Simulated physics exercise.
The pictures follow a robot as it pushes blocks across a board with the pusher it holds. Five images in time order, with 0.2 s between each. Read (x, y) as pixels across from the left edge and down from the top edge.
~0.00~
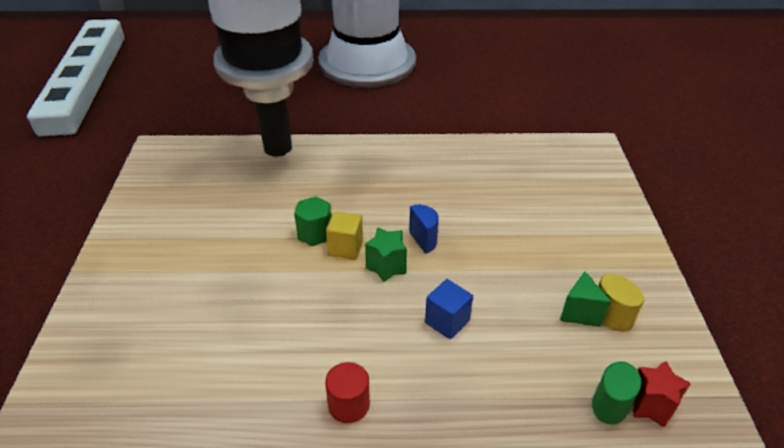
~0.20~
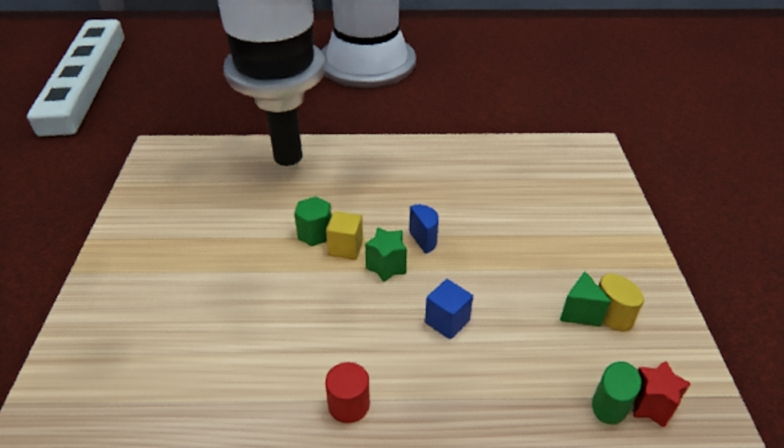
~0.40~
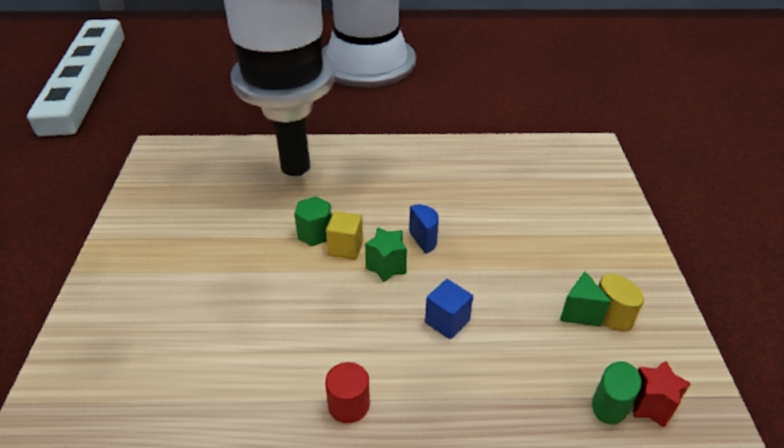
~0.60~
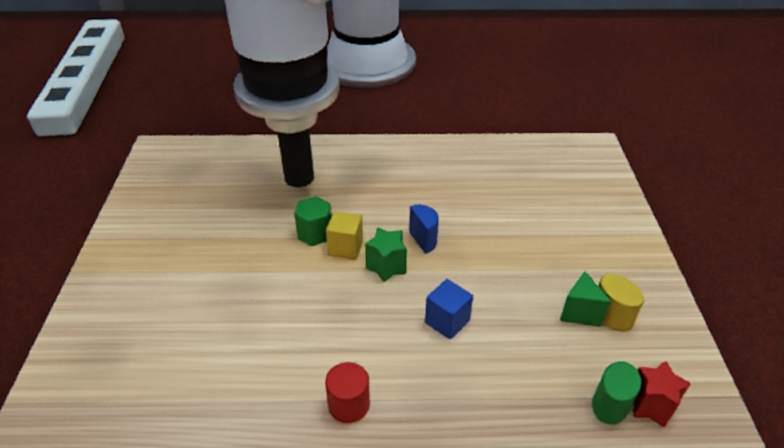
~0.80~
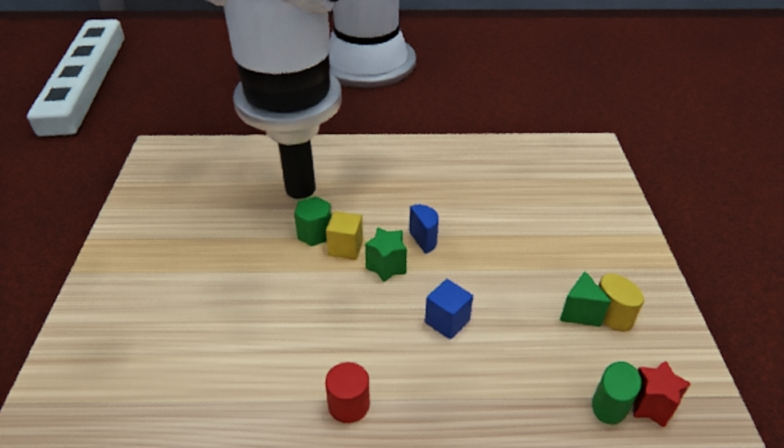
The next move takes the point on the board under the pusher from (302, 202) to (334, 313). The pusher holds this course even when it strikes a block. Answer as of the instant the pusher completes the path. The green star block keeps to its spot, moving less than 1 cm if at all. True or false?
The statement is correct.
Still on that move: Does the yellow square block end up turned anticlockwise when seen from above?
I'd say yes.
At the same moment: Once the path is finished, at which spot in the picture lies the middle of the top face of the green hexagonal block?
Expect it around (348, 314).
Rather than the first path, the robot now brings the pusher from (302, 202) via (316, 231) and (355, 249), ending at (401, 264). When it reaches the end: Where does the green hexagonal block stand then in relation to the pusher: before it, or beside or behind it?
I'd say the green hexagonal block has slipped off and sits beside or behind the pusher.
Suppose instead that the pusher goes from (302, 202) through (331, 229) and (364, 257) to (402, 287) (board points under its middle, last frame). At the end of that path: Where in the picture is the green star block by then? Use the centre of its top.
For the centre of its top, I'd go with (434, 272).
On the path given first. One third of the way, pusher (310, 223); green hexagonal block (319, 231); yellow square block (353, 226), turned 15° anticlockwise.
Two thirds of the way, pusher (320, 260); green hexagonal block (332, 271); yellow square block (355, 228), turned 25° anticlockwise.
At the end, pusher (332, 300); green hexagonal block (348, 314); yellow square block (355, 228), turned 25° anticlockwise; green star block still.
